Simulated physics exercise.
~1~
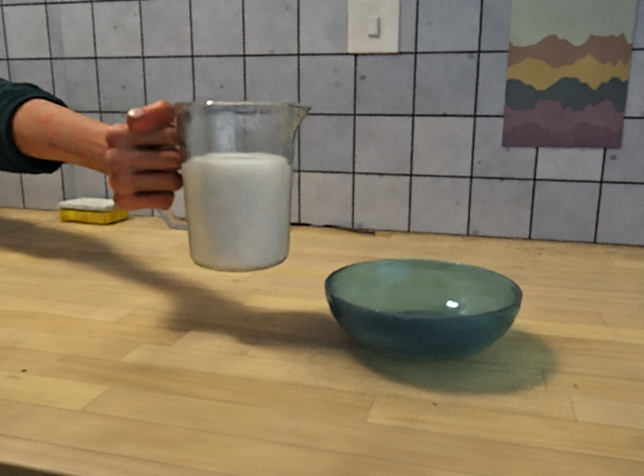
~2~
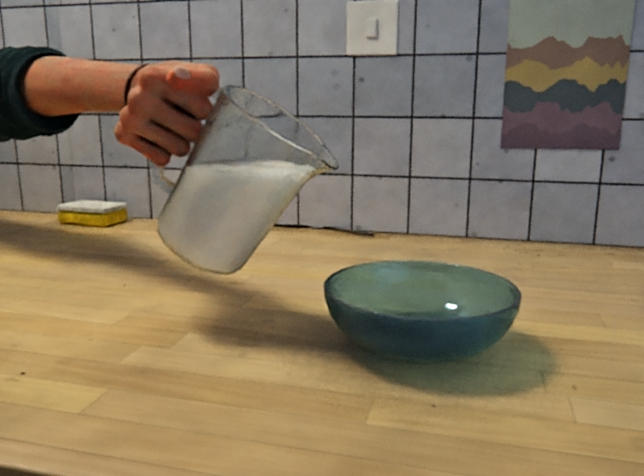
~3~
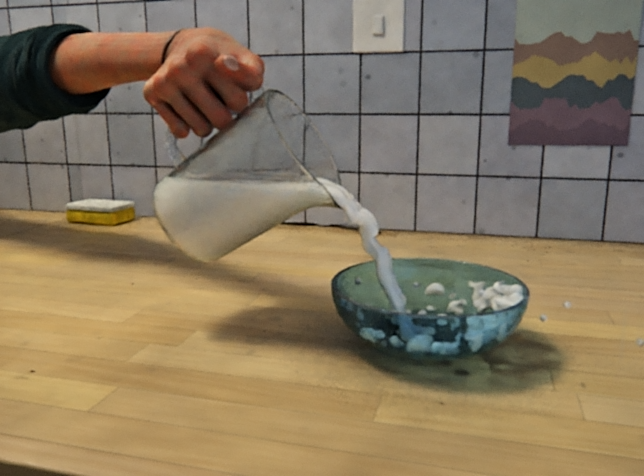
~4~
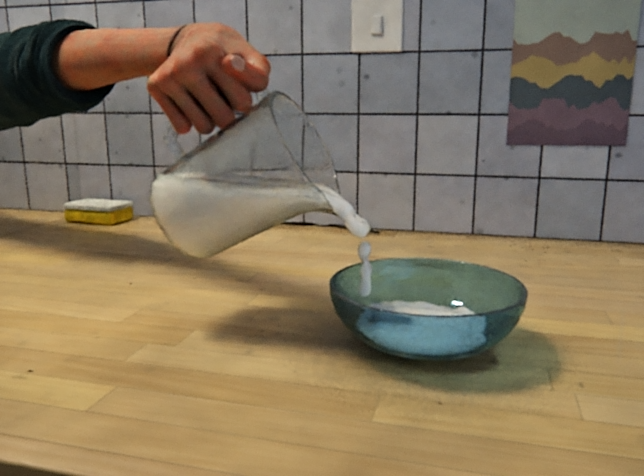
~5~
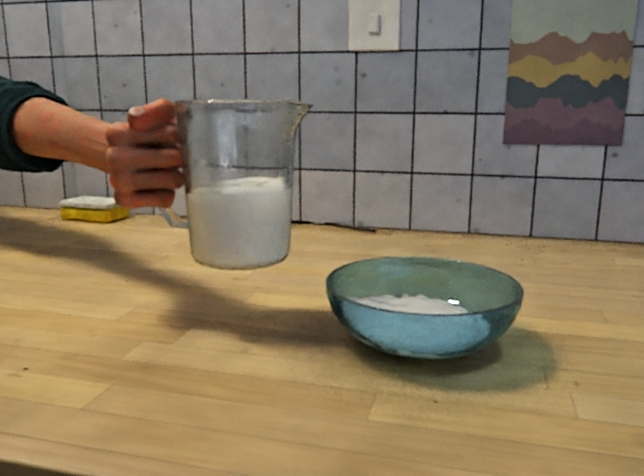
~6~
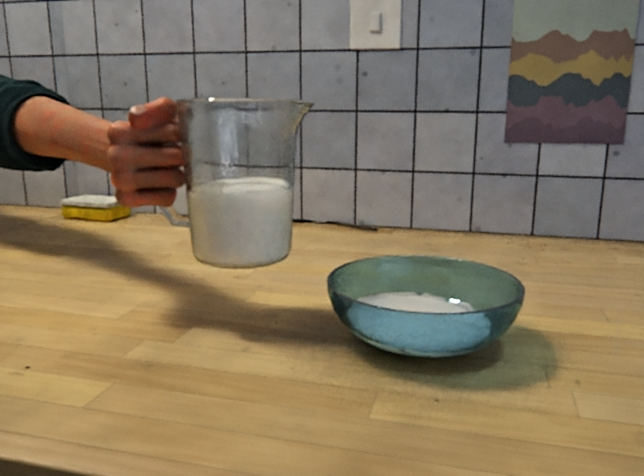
On a wooden worktop, a hand tilts a jug, pours milk into a bowl, and levels it.
